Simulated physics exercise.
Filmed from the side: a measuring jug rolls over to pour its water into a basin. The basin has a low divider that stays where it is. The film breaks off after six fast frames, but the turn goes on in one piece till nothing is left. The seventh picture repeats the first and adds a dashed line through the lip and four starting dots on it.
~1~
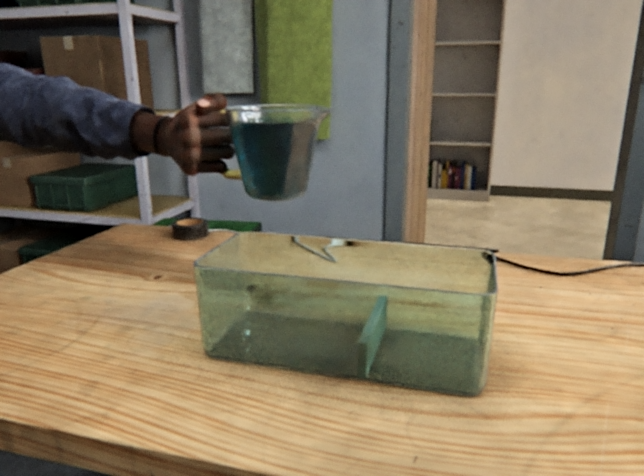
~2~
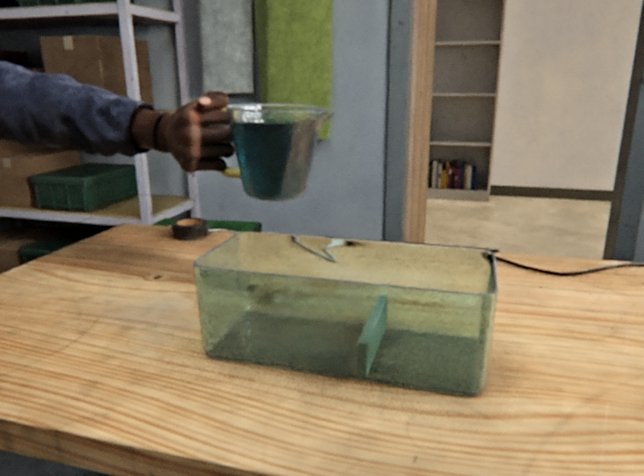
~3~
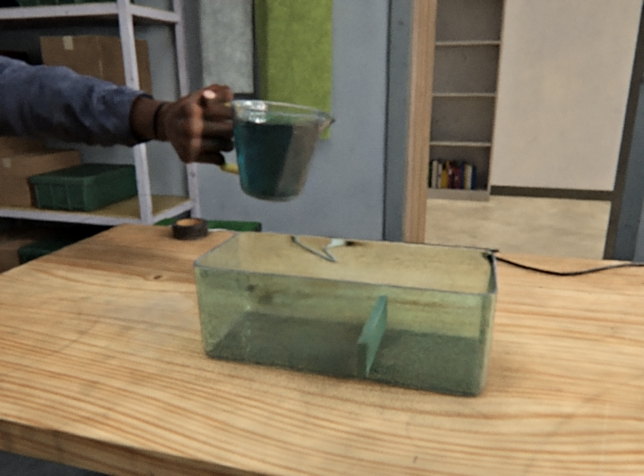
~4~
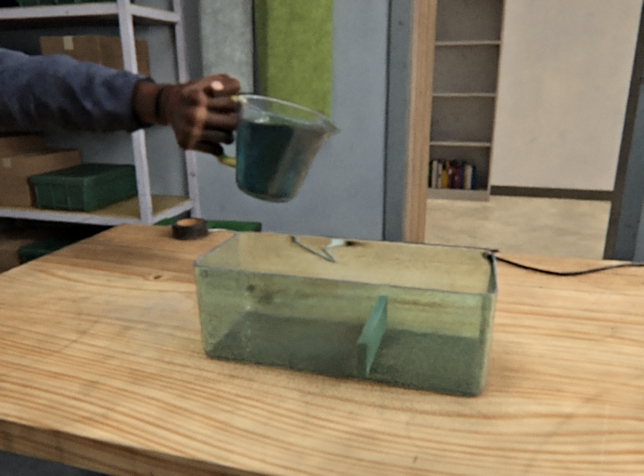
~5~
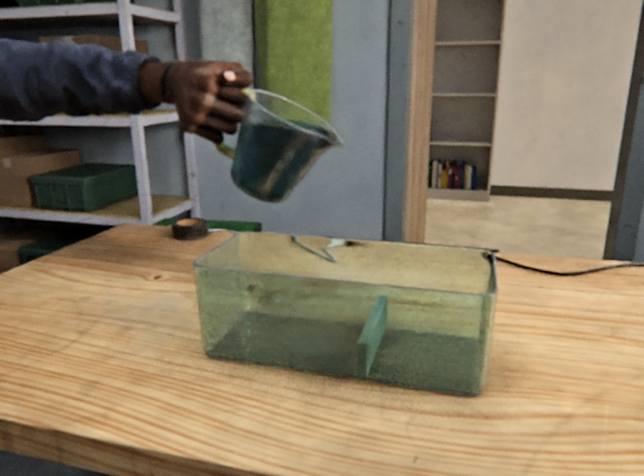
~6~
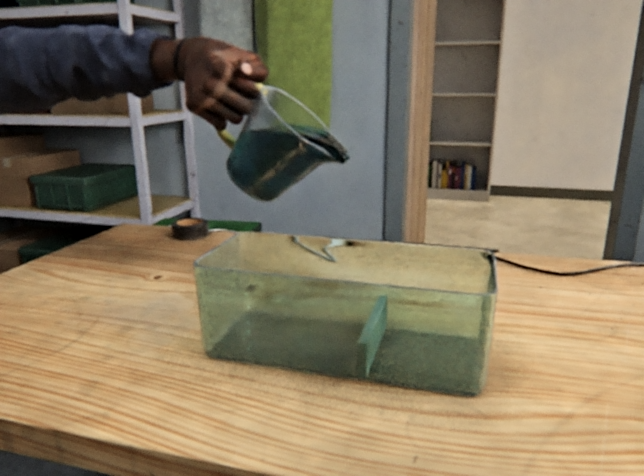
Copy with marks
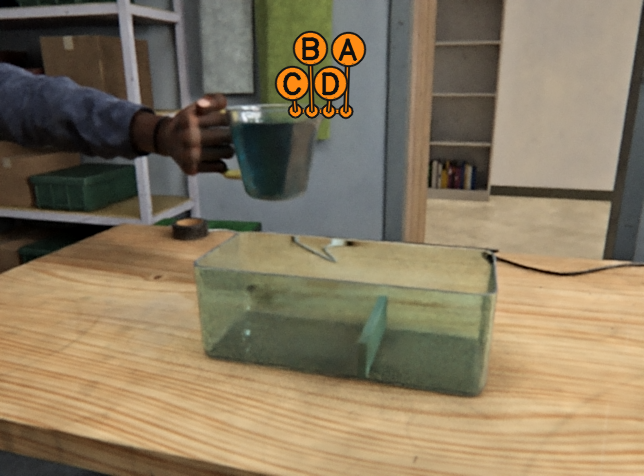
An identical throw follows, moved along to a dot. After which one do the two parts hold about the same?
Use dot A.
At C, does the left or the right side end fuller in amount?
More ends on the left.
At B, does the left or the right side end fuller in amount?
More ends on the left.
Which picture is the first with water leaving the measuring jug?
In picture 6.
On the marked copy, A at (345, 111); B at (311, 111); C at (295, 110); D at (328, 111).
For dot A, about 49 % ends left of the wall and 49 % right of it.
For dot B, about 84 % ends left of the wall and 13 % right of it; 3 % is lost outside.
For dot C, about 89 % ends left of the wall and 7 % right of it; 4 % is lost outside.
For dot D, about 70 % ends left of the wall and 28 % right of it.
